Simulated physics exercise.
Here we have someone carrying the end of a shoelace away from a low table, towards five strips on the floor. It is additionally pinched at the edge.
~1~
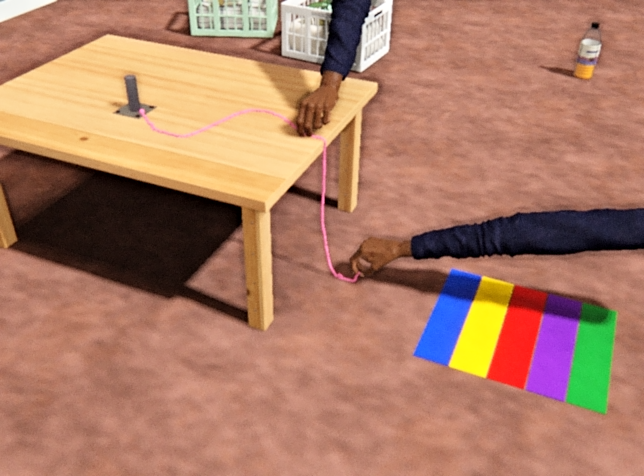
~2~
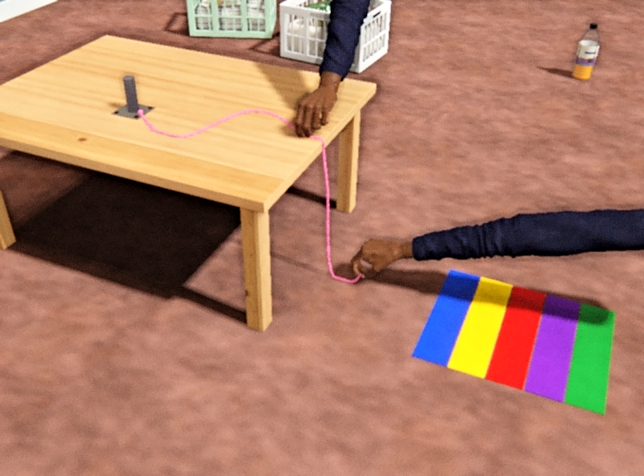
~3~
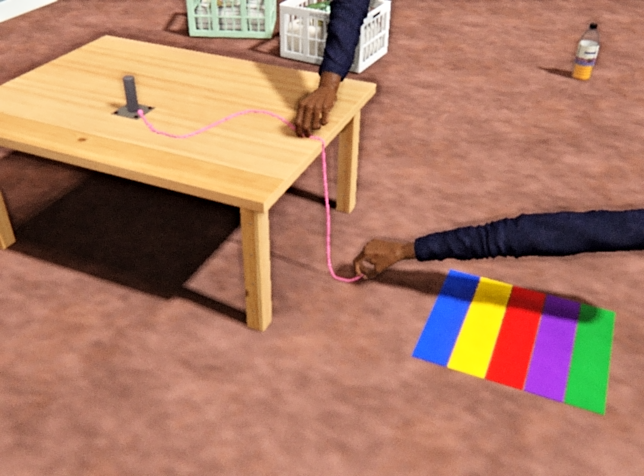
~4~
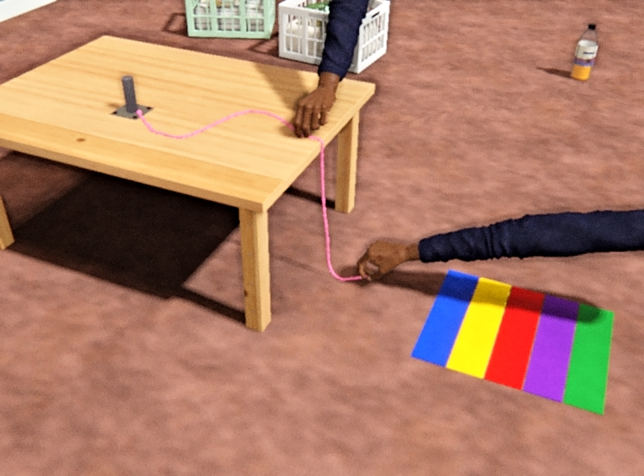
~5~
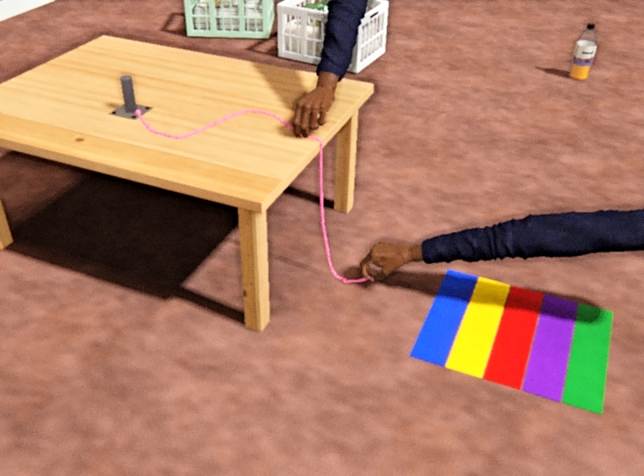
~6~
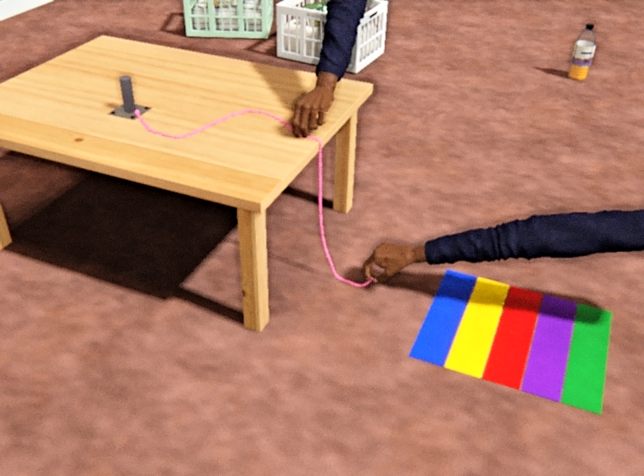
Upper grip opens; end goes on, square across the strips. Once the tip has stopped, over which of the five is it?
Over the purple strip.
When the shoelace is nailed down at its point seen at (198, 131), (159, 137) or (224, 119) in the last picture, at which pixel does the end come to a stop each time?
Near (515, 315), (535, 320) and (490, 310).
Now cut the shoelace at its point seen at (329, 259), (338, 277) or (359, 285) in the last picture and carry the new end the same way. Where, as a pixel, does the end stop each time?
First try near (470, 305), second near (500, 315), third near (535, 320).
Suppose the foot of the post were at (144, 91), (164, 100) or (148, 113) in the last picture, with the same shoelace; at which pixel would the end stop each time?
Approximate places, in that order: (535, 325), (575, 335), (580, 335).
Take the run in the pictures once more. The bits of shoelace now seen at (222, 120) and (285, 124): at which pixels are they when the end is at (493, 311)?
(263, 136) and (325, 175), approximately.
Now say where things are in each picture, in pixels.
In the first frame, end (359, 273); blue (437, 343); yellow (473, 353); red (510, 364); purple (549, 376); green (589, 388).
In the second frame, end (360, 274); shoelace through (152, 125) (206, 129) (264, 112) (306, 136) (328, 197) (328, 256).
In the third frame, end (363, 275).
In the fourth frame, end (367, 276); shoelace through (150, 125) (205, 129) (262, 112) (305, 136) (323, 197) (328, 256).
In the fifth frame, end (369, 277).
In the sixth frame, end (372, 278); shoelace through (148, 125) (203, 129) (261, 112) (303, 136) (320, 197) (328, 257).
Soon after, end near (493, 311); over yellow.
After that, end near (533, 322); over red.
At the stop, end near (557, 329); over purple. It gets as far as the purple strip.
